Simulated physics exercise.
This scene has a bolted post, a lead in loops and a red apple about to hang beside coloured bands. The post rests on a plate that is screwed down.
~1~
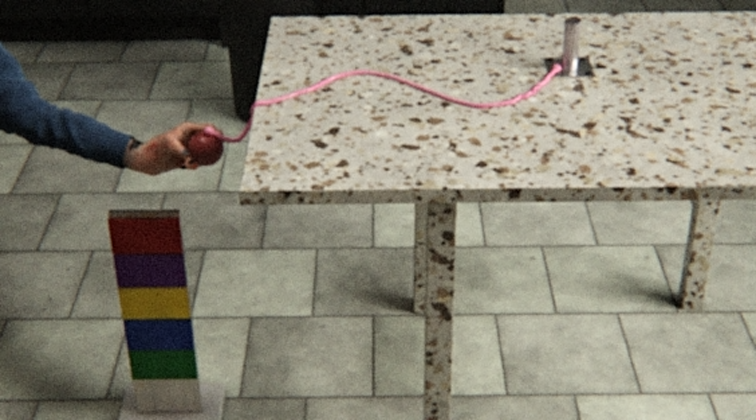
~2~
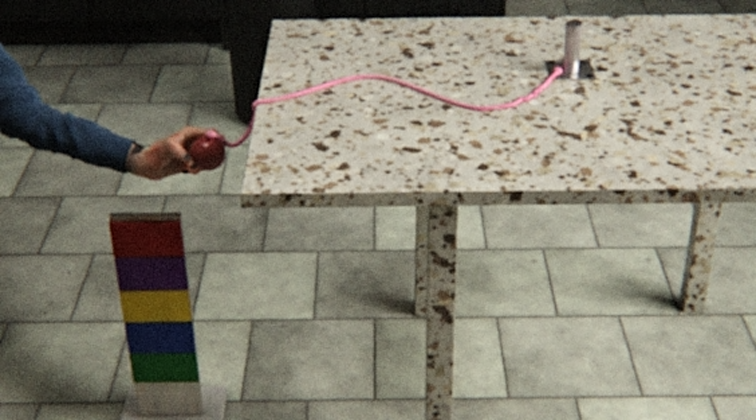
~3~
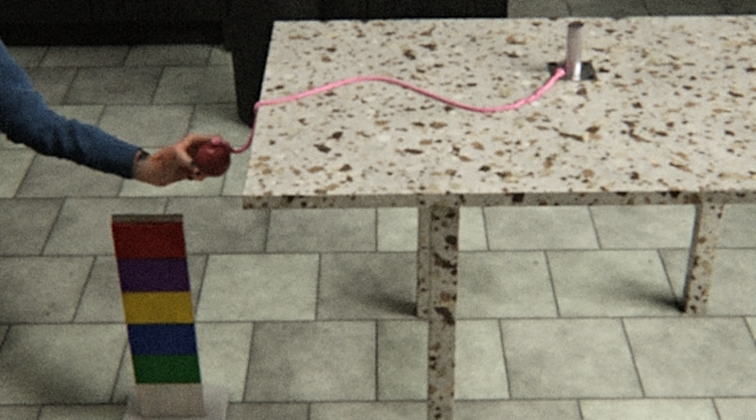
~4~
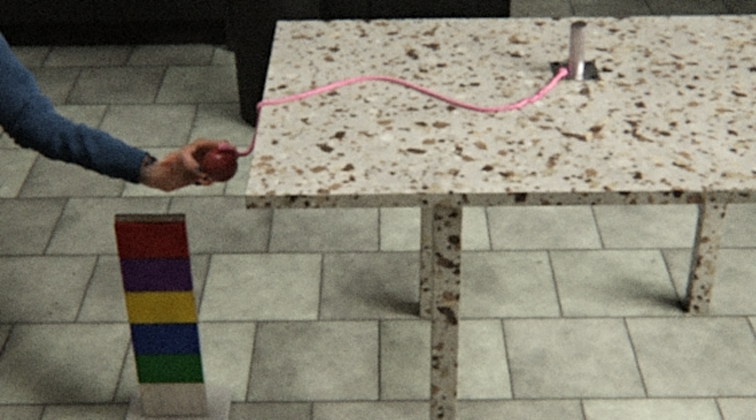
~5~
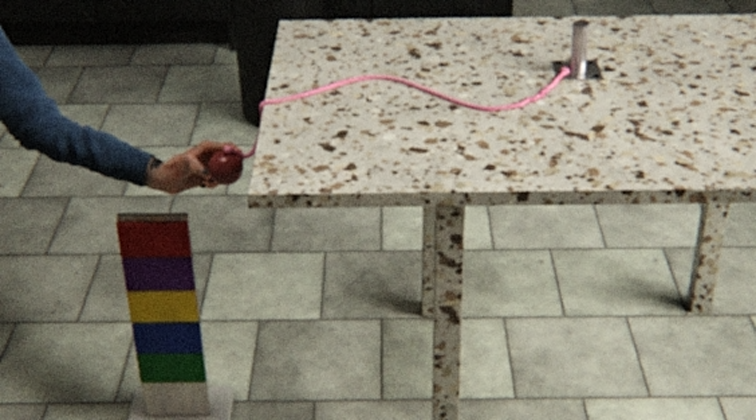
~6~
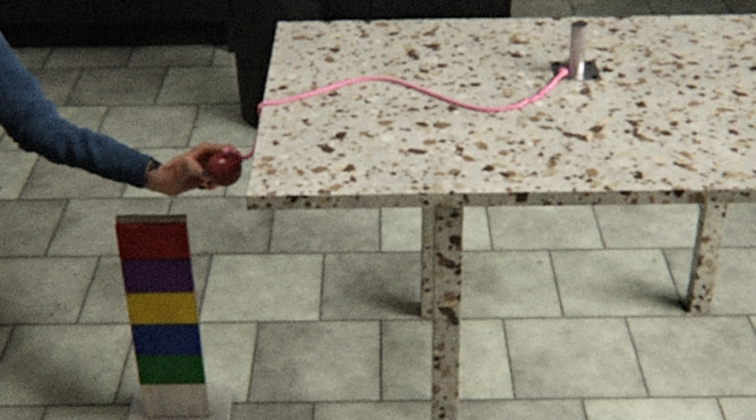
At a speckled stone table, a hand moves a corded red ball slightly right and down.
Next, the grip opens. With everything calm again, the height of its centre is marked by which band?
By the purple band.
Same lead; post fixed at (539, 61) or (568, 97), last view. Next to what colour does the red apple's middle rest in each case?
Try one - yellow; try two - yellow.
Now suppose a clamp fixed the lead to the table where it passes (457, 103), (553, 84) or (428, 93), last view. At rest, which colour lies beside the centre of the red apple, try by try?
In sequence it's red, then purple, and lastly red.
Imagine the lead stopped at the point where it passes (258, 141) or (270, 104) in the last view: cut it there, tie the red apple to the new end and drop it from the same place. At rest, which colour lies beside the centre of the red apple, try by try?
Cut one gives red; cut two gives none, it hangs higher.
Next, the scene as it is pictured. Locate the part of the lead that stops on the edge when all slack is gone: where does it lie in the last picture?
The point at (332, 87).
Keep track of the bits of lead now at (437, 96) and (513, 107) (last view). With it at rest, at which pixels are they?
Final spots: (381, 92), then (462, 82).
Soon after, apple near (242, 274); level with purple.
After that, apple near (302, 251); level with purple.
And then, apple near (261, 268); level with purple.
In the end, apple near (268, 266); level with purple. At purple.
